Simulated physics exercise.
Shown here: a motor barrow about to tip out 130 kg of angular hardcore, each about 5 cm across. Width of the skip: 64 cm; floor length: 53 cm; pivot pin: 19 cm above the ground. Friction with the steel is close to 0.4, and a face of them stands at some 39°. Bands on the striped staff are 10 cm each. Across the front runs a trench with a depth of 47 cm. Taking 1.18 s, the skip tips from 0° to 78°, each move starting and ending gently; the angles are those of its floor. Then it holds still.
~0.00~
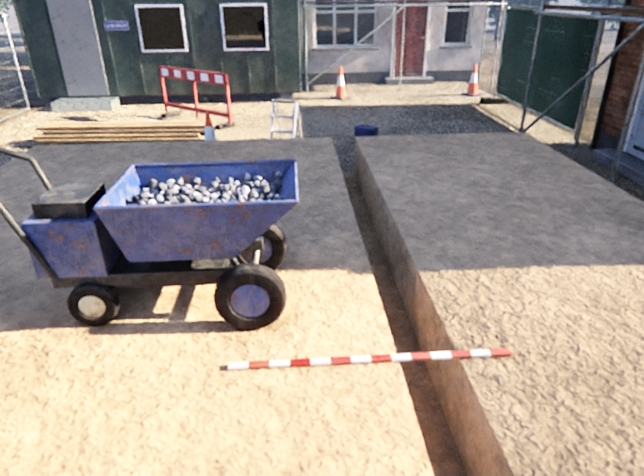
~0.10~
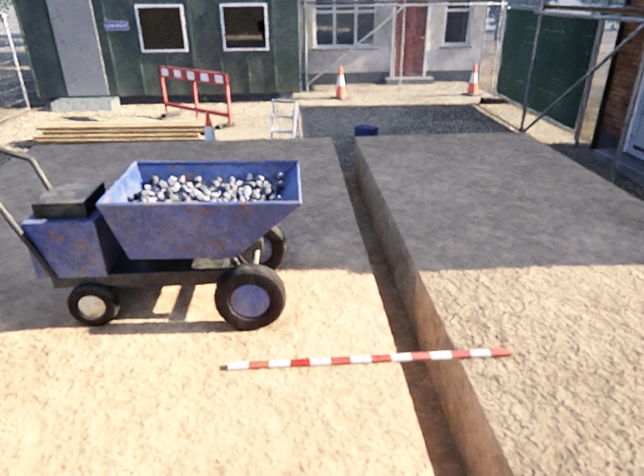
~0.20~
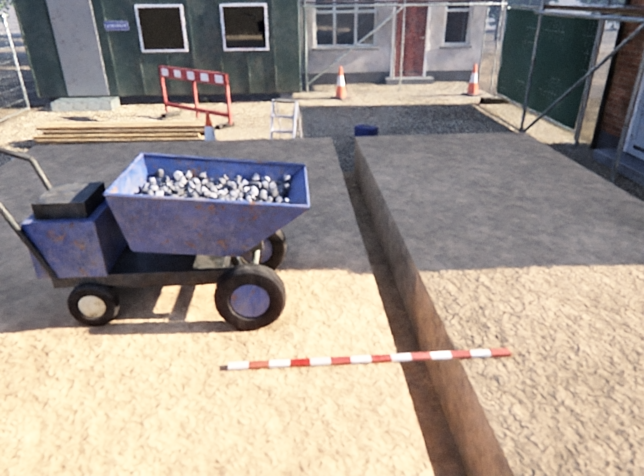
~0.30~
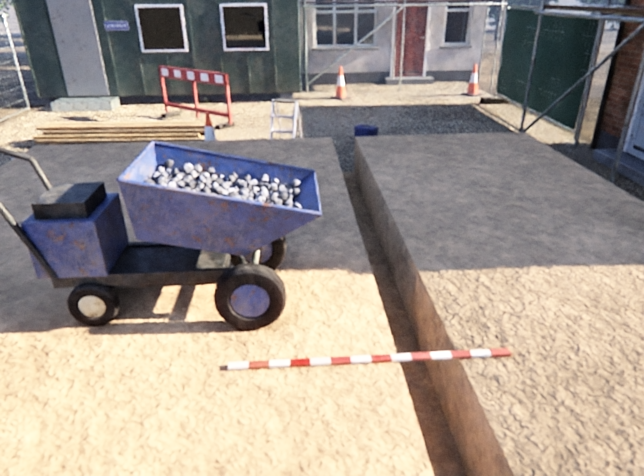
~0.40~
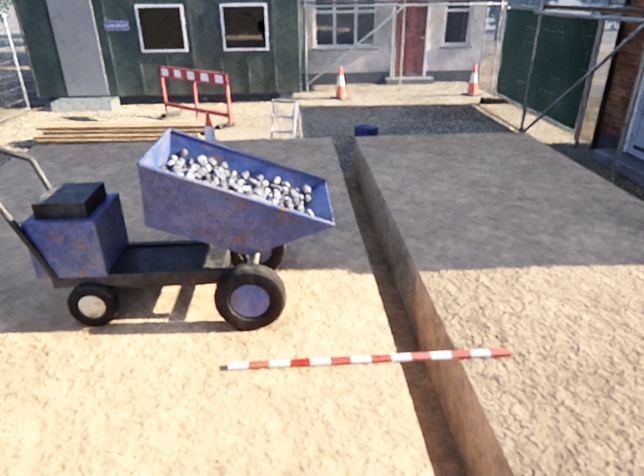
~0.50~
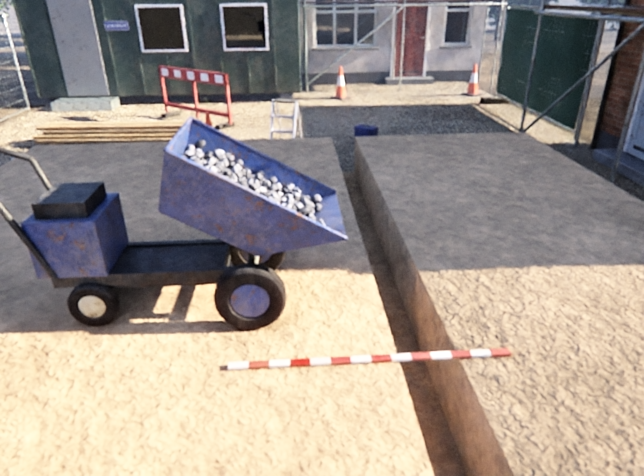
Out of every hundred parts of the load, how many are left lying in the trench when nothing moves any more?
Around 54 in every hundred.
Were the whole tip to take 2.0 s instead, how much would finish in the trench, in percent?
Roughly 50% would finish there.
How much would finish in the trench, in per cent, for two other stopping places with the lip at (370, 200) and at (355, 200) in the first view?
Near 15 then near 75 percent.
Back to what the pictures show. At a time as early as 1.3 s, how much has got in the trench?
Some 25 per cent.
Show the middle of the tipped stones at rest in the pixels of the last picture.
Roughly at (401, 344).
After 0.9 s the floor is at 65°; 100 % in the skip; the foremost stones are at (358, 269).
After 1.3 s the floor is at 78°; 69 % in the skip, 7 % short of the trench, 24 % in the trench; the foremost stones are at (419, 312).
After 1.6 s the floor is at 78°; 44 % in the skip, 7 % short of the trench, 48 % in the trench; the foremost stones are at (450, 332).
After 3.6 s the floor is at 78°; 38 % in the skip, 7 % short of the trench, 54 % in the trench; the foremost stones are at (448, 321).
